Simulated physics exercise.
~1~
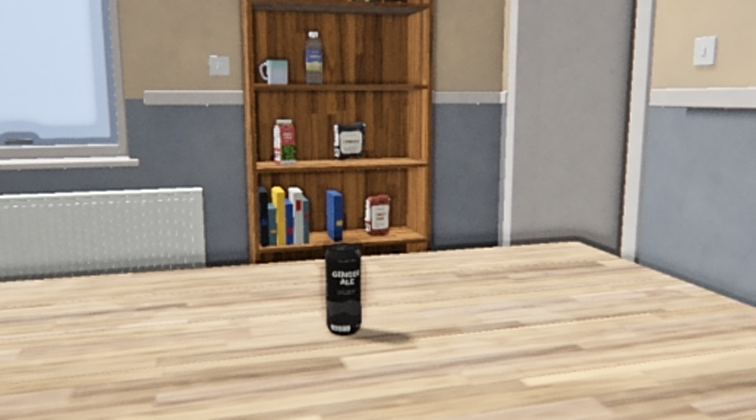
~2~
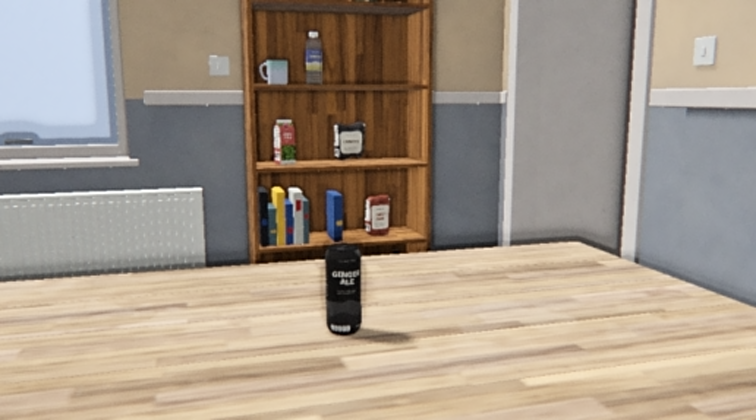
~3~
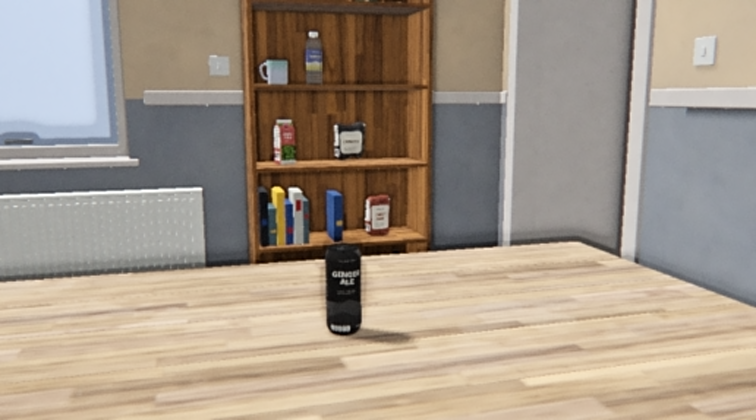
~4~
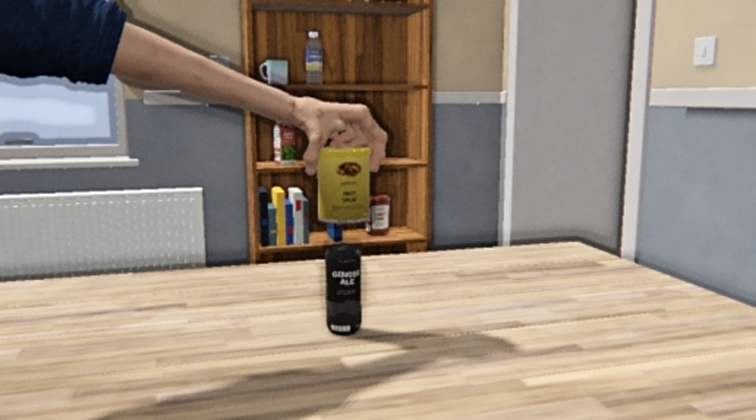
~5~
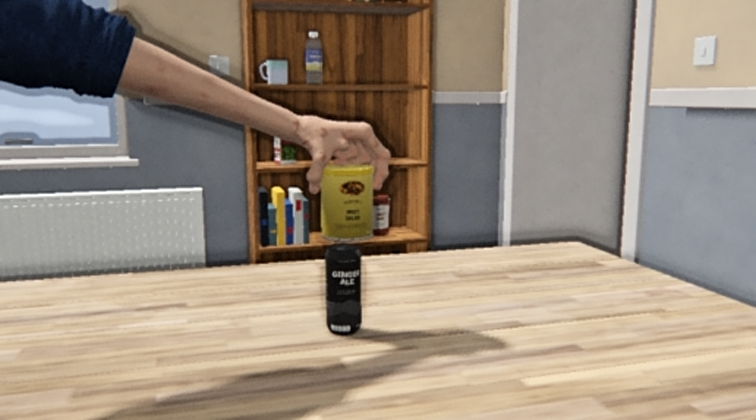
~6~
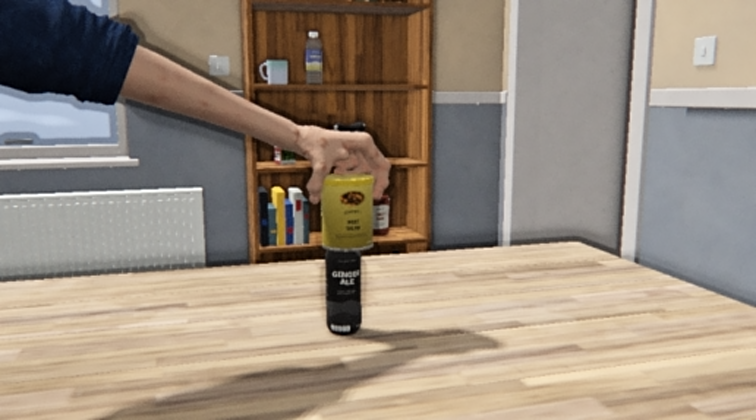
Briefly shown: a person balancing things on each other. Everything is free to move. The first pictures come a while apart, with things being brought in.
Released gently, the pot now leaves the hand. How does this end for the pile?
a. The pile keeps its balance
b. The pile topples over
Option a: The pile keeps its balance.
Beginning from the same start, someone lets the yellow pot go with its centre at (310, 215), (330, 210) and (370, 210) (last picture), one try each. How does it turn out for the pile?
Attempt one, the pile falls over; attempt two, it survives; attempt three, it falls over.
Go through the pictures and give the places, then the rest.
In the first frame, the last thing is not in view yet; black can (344, 289).
In the second frame, the last thing is not in view yet; black can (344, 289).
In the third frame, the last thing is not in view yet; black can (344, 289).
The fourth frame shows on its way; yellow pot (344, 184); black can (344, 289).
The fifth frame shows on its way; yellow pot (347, 202); black can (344, 289).
The sixth frame shows set down, still held; yellow pot (347, 212); black can (344, 289).
Then, 1.00 s after the last picture, nothing has stirred.
Then, 2.10 s after the last picture, yellow pot resting near (347, 212).
At rest, both in place. Seen from the same camera at the end, yellow pot near (347, 212). The pile keeps its balance.
